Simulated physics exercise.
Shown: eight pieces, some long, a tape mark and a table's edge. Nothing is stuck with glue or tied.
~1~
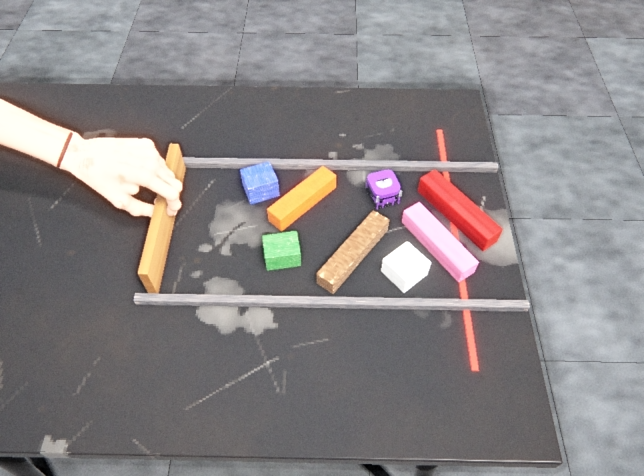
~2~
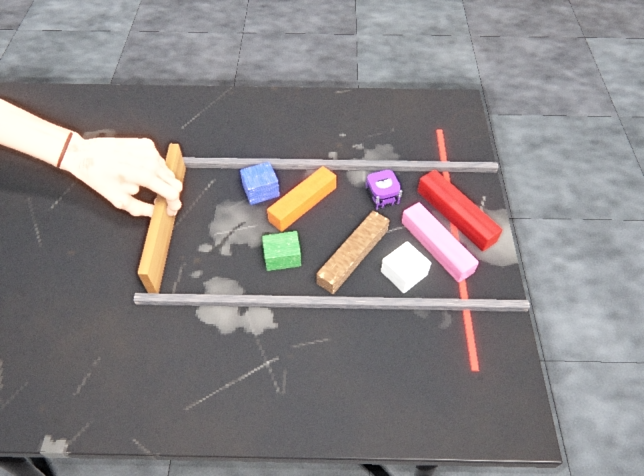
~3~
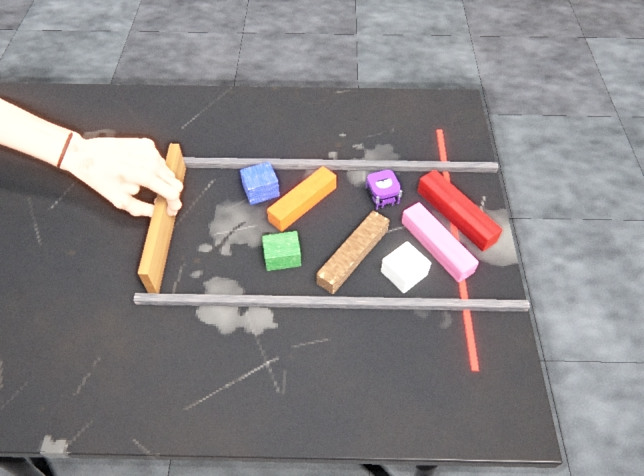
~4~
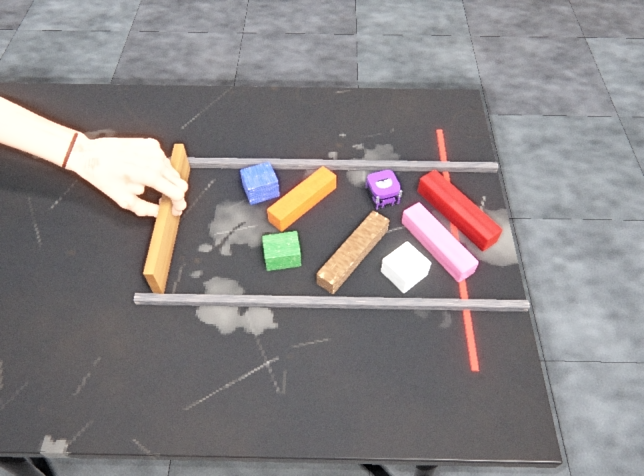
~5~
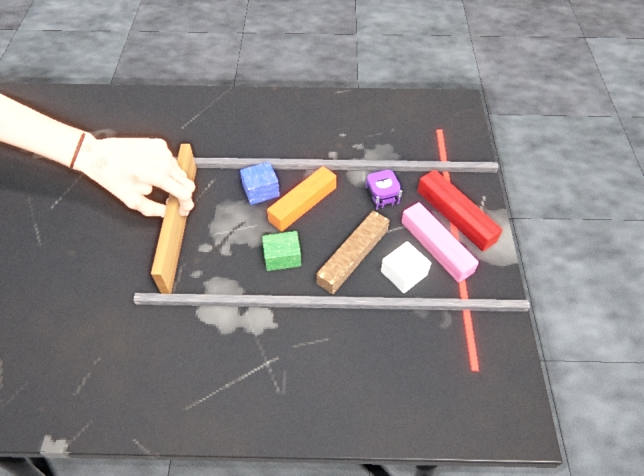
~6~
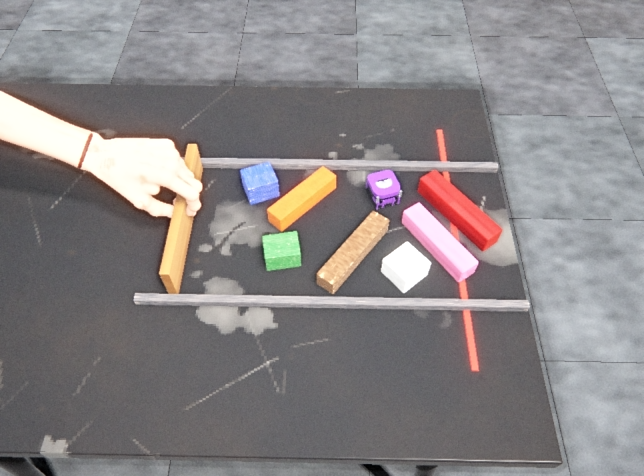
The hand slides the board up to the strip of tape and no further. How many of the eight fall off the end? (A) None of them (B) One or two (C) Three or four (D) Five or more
C, three or four.
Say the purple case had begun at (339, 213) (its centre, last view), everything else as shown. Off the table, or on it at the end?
I reckon the purple case stays in place.
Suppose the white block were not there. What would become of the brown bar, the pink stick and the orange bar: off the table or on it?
The brown bar stays put; the pink stick comes off; the orange bar stays put.
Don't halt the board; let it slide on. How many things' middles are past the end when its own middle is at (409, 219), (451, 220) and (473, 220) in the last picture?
Counts by place: 0 / 3 / 5.
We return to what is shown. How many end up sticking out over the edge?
The tally is 3.
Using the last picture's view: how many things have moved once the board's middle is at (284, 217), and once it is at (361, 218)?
At the first point the count is 3, at the second it's 8.
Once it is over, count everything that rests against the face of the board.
3 touch it.
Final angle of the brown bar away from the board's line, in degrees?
Roughly 10°.
Soon after, none off yet; red stick at rest near (458, 209); pink stick at rest near (438, 241); white block at rest near (406, 267).
In the end, the number that fall off is three or four; gone, white block, pink stick and red stick.
